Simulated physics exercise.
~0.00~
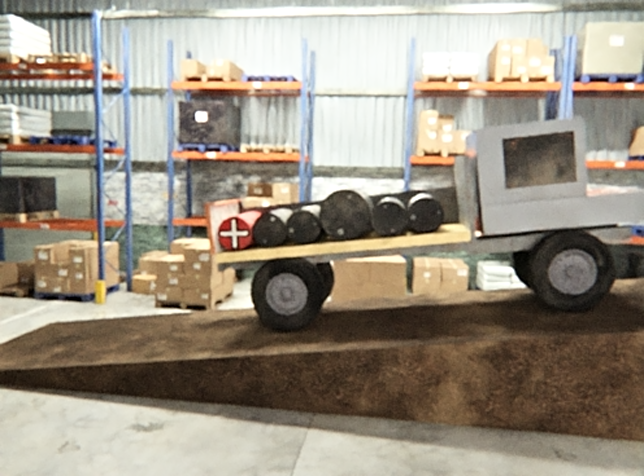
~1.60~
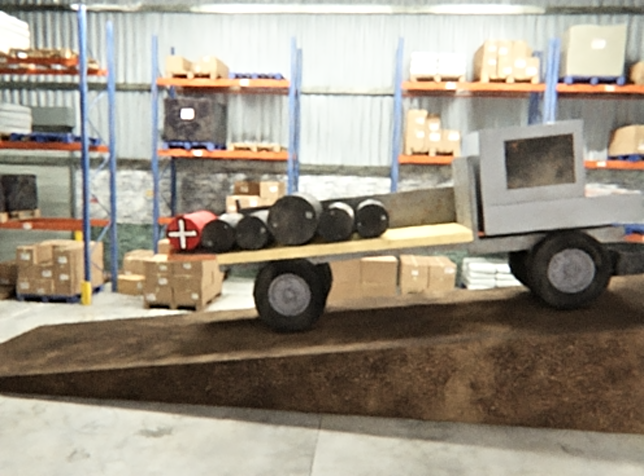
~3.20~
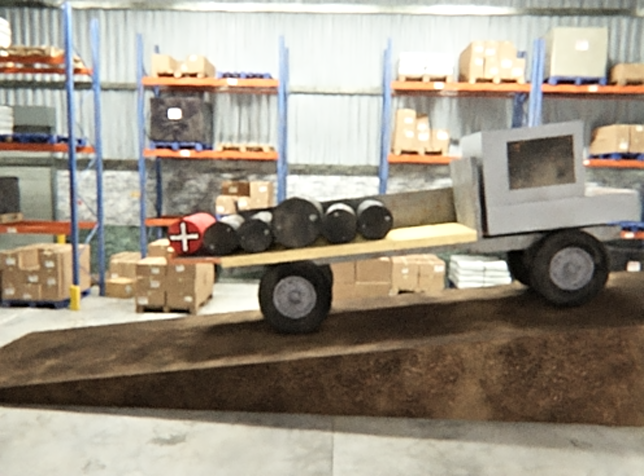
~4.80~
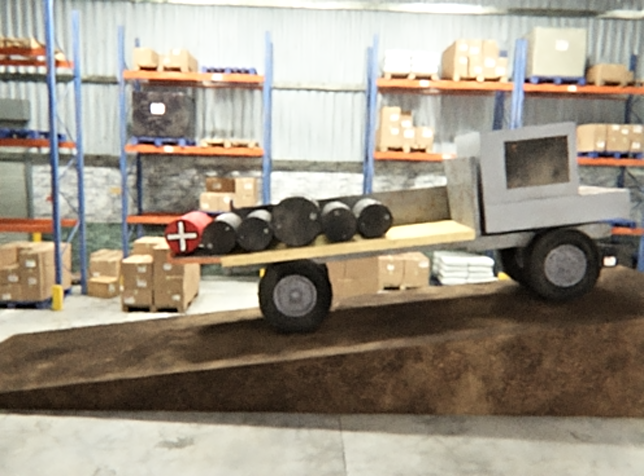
A red drum marked with a white cross rolled left with the black drums beside it as the tailgate of a grey truck, parked on a dirt slope, dropped open, and it came to rest on the lowered gate without falling off.
